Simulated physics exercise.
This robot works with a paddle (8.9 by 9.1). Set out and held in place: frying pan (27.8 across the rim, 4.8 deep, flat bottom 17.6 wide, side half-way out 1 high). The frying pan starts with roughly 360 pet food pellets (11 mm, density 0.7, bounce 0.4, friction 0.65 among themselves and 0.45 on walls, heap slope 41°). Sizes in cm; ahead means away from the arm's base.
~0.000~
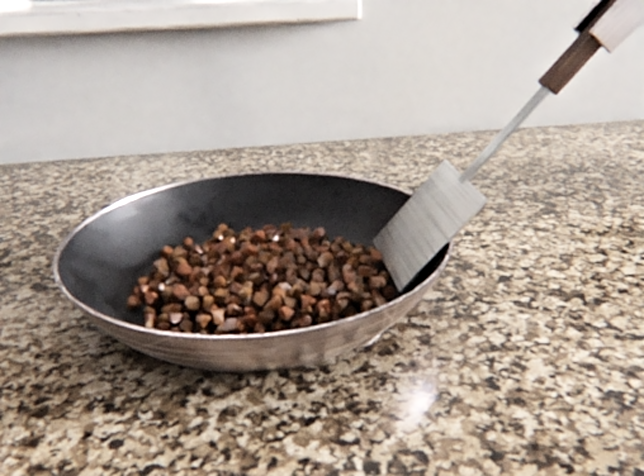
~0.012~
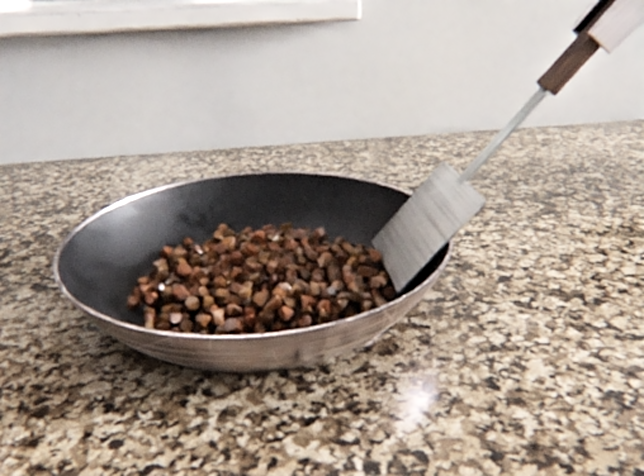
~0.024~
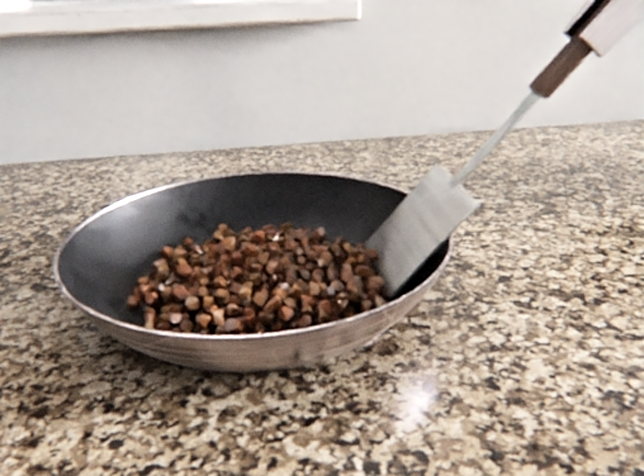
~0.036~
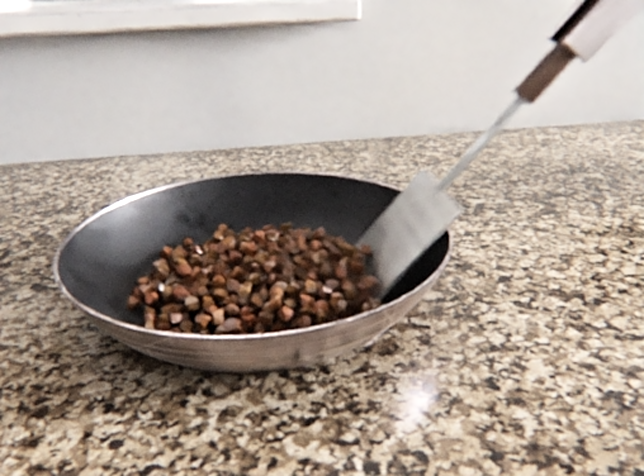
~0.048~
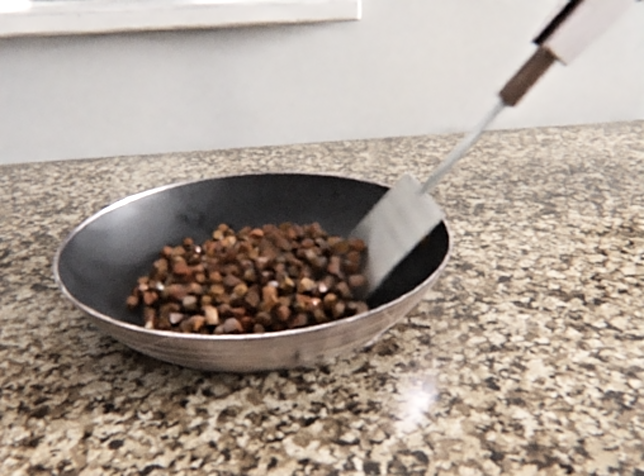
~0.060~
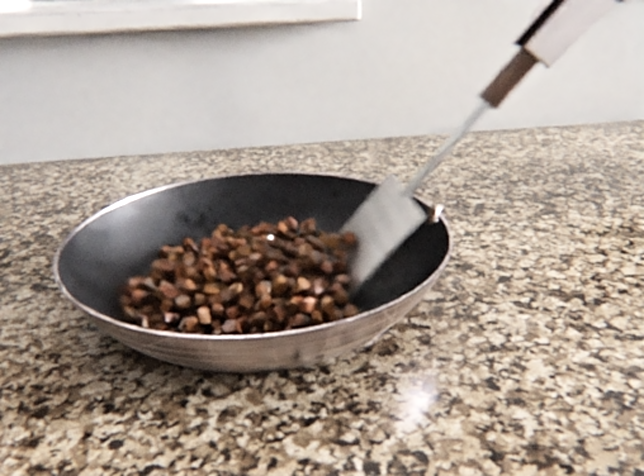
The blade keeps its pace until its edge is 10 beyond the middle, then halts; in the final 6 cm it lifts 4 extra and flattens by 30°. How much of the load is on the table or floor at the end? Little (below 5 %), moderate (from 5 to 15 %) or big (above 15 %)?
Share on the table or floor: Big (above 15 %).
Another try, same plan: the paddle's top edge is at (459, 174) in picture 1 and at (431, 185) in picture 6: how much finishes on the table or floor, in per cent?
About 10 per cent.
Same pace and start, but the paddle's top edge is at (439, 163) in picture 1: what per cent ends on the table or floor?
About 20 per cent.
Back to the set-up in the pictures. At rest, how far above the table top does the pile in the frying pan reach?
About 4.5 cm.
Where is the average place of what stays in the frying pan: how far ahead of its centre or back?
Roughly 5.5 cm ahead.
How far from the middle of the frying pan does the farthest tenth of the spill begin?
Some 40 cm.
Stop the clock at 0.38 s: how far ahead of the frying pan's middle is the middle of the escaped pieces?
Roughly 22 cm.
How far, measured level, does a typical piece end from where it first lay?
About 7 cm.
After 0.11 s, sloping 48°, highest piece 13 above the table; 360 in the frying pan, 1 on the blade or in flight.
After 0.15 s, sloping 41°, highest piece 17 above the table; 360 in the frying pan, 1 on the blade or in flight.
After 0.38 s, sloping 18°, highest piece 12 above the table; 271 in the frying pan, 46 on the table or floor, 44 on the blade or in flight.
After 1.43 s, sloping 18°, highest piece 5 above the table; 271 in the frying pan, 90 on the table or floor.
At rest, 271 in the frying pan, 90 on the table or floor. That is 25 % on the table or floor.
